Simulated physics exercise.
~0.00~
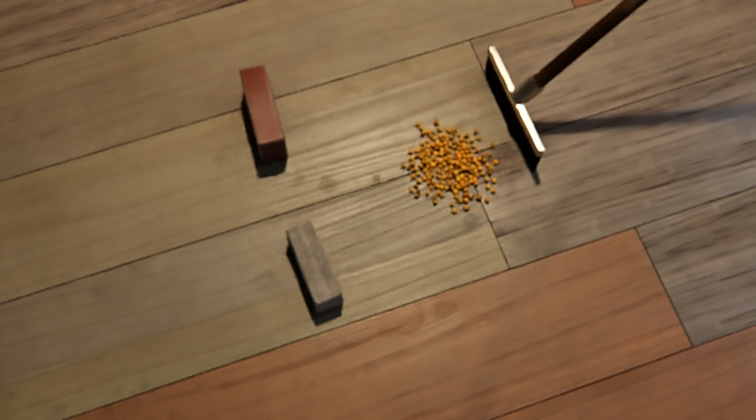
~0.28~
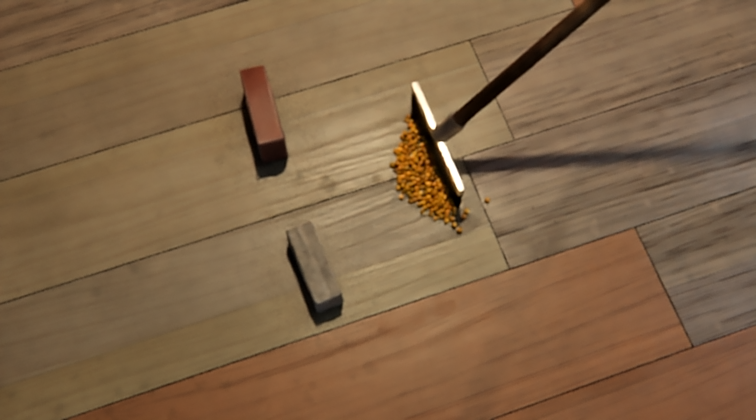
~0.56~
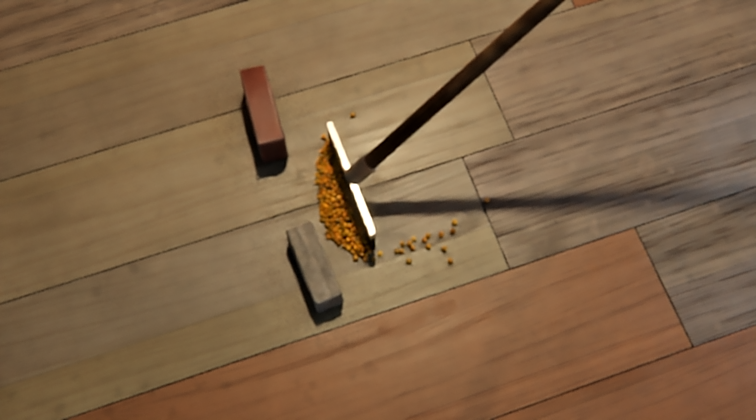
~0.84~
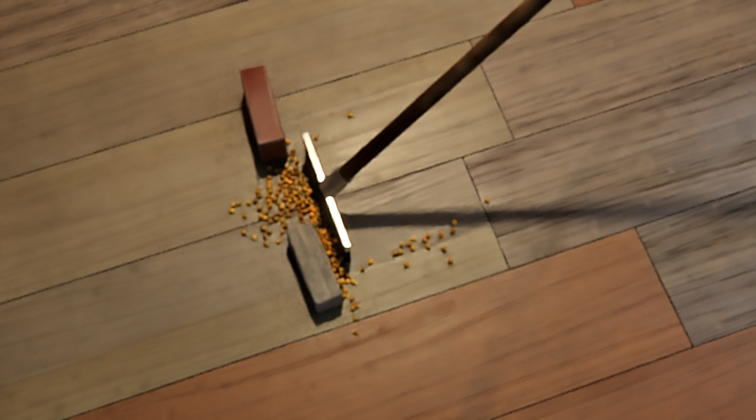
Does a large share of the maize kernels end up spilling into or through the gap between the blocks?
Yes, a large share of the kernels gets into the gap or out behind it, though many are still held up in front of the blocks.
